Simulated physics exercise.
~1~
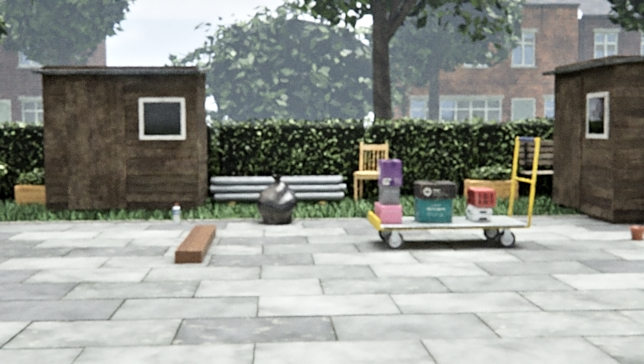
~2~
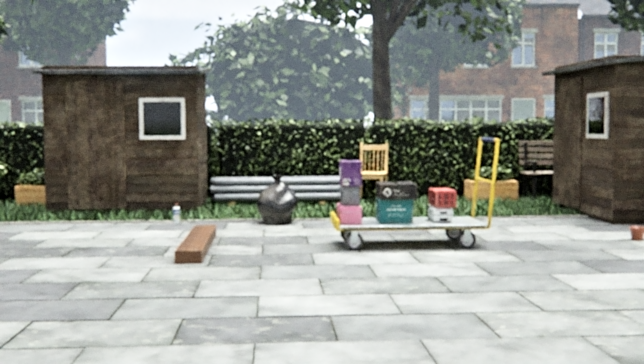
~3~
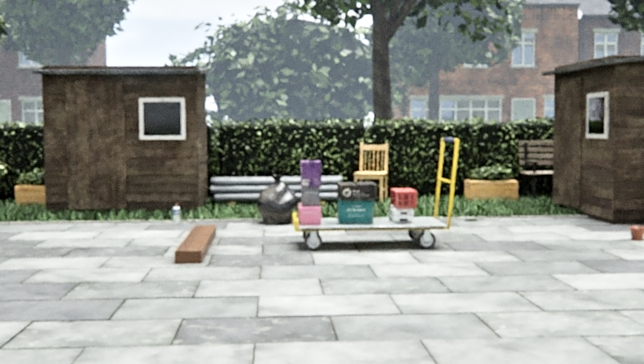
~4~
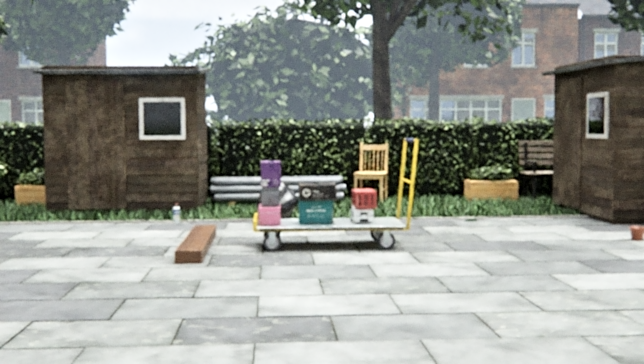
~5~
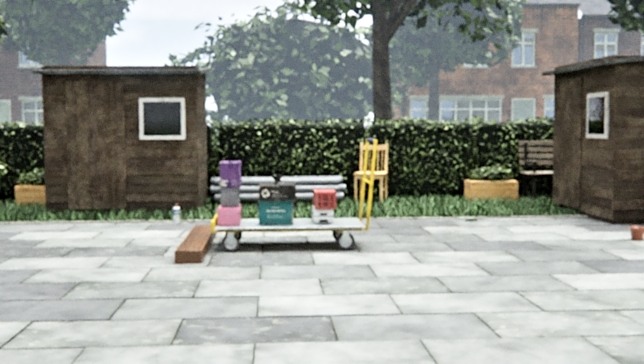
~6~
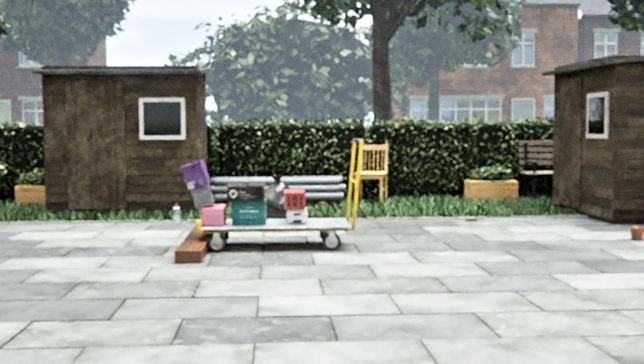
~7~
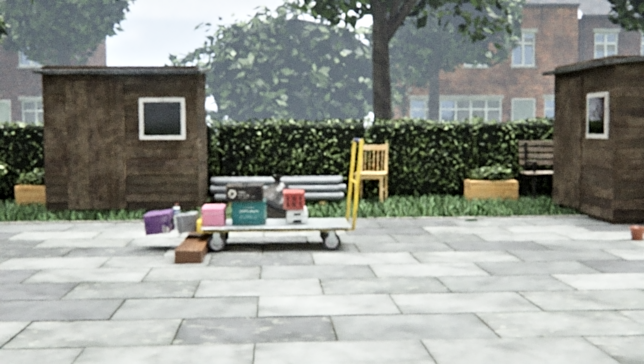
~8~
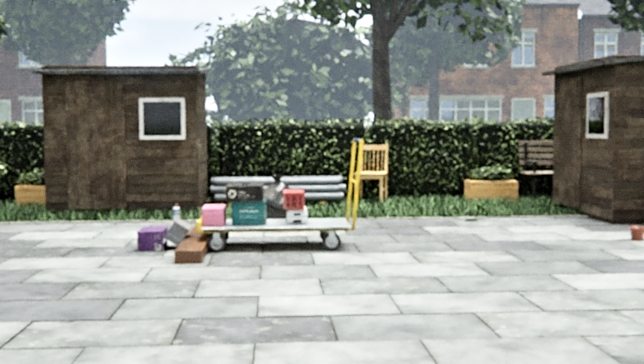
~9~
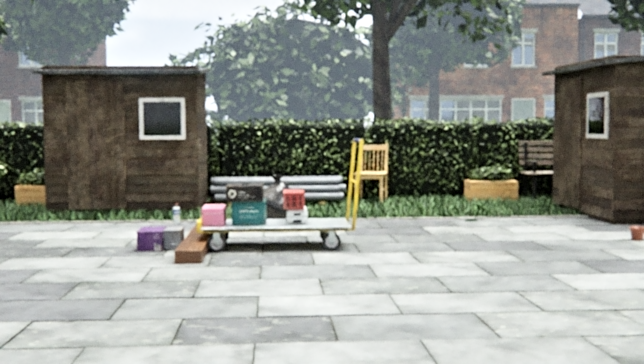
A loaded platform trolley rolls left, stops against a kerb, and two stacked boxes tumble off.
